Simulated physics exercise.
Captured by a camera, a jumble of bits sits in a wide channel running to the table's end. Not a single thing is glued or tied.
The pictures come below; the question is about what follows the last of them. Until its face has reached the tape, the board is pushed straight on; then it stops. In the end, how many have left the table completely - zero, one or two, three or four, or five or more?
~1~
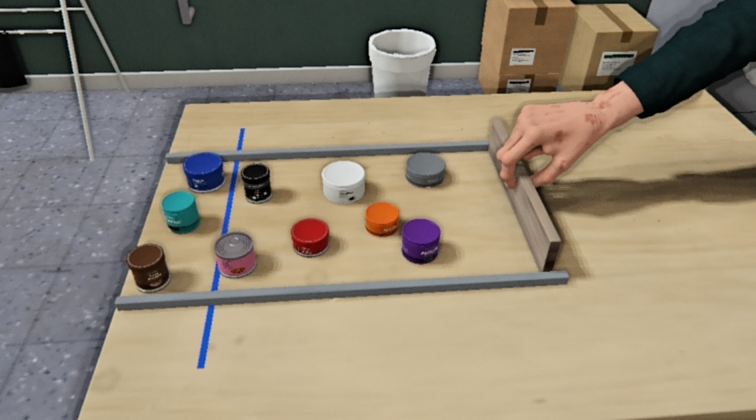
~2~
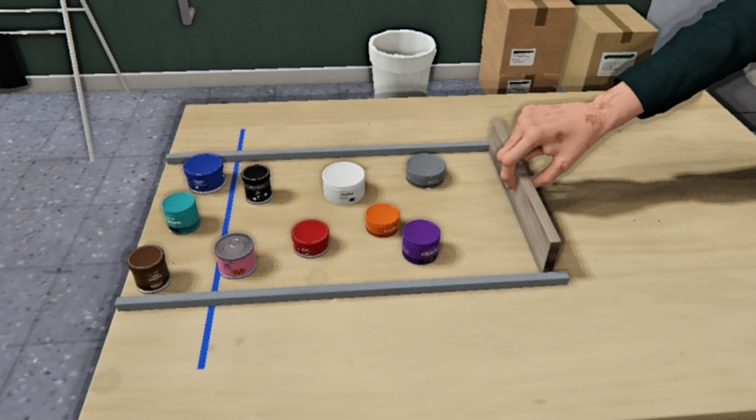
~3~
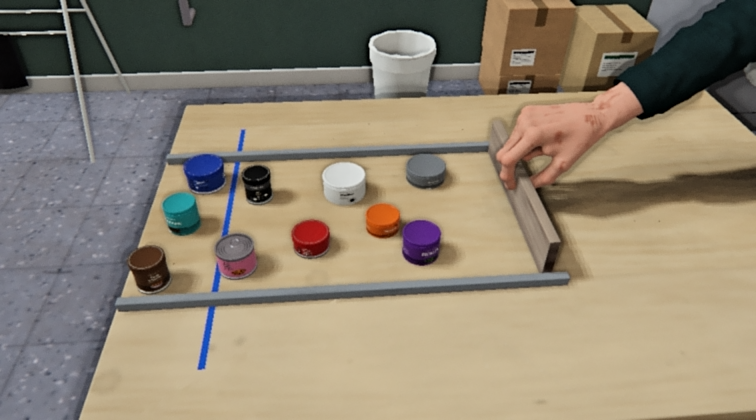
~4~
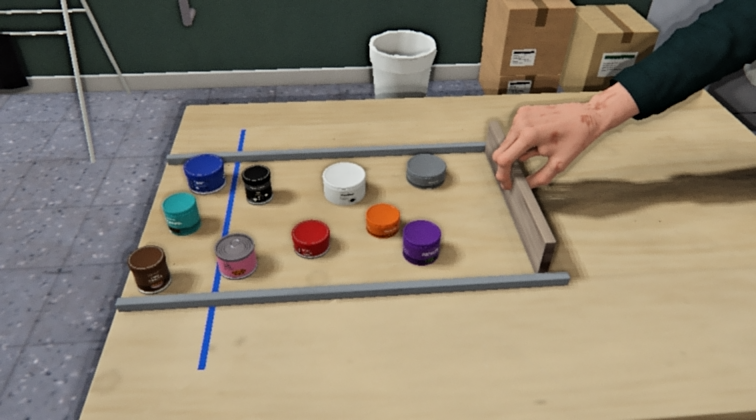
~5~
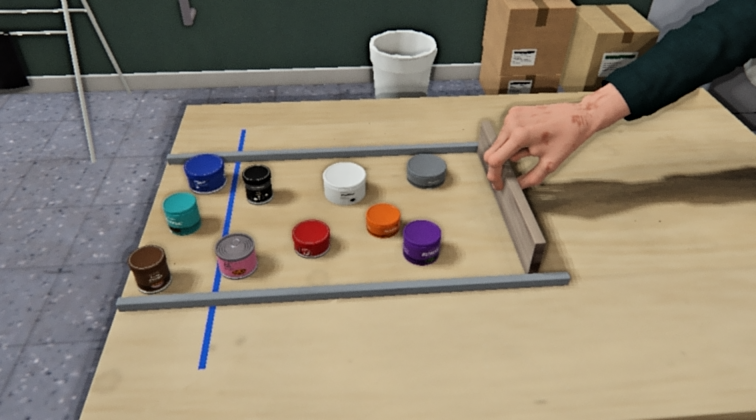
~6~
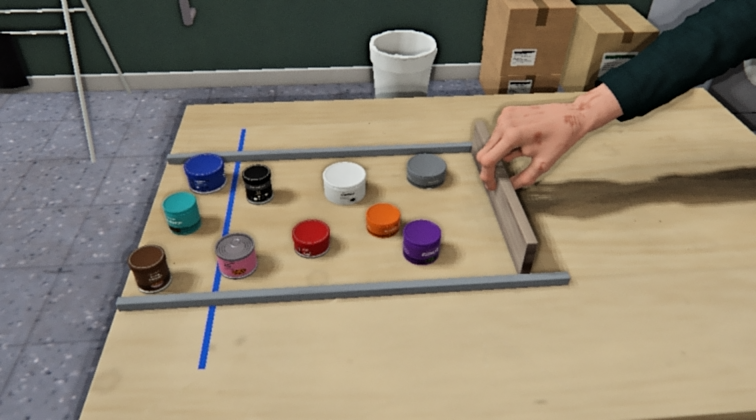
In the end, zero have left it.
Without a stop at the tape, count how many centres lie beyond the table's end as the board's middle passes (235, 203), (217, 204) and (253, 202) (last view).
Taking the places in turn, the counts are 0, 1 and 0.
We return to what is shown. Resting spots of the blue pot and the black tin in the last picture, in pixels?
The blue pot comes to rest close to (177, 167), while the black tin rests close to (183, 184).
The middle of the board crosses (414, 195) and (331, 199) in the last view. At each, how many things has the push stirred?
By the first moment it's 2, by the second it's 5.
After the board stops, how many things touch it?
The number is 4.
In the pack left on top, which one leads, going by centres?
That would be the brown pot.
Soon after, none off yet; brown pot at rest near (151, 269); turquoise tub at rest near (183, 214); blue pot at rest near (206, 174).
At rest, the number that fall off is zero.
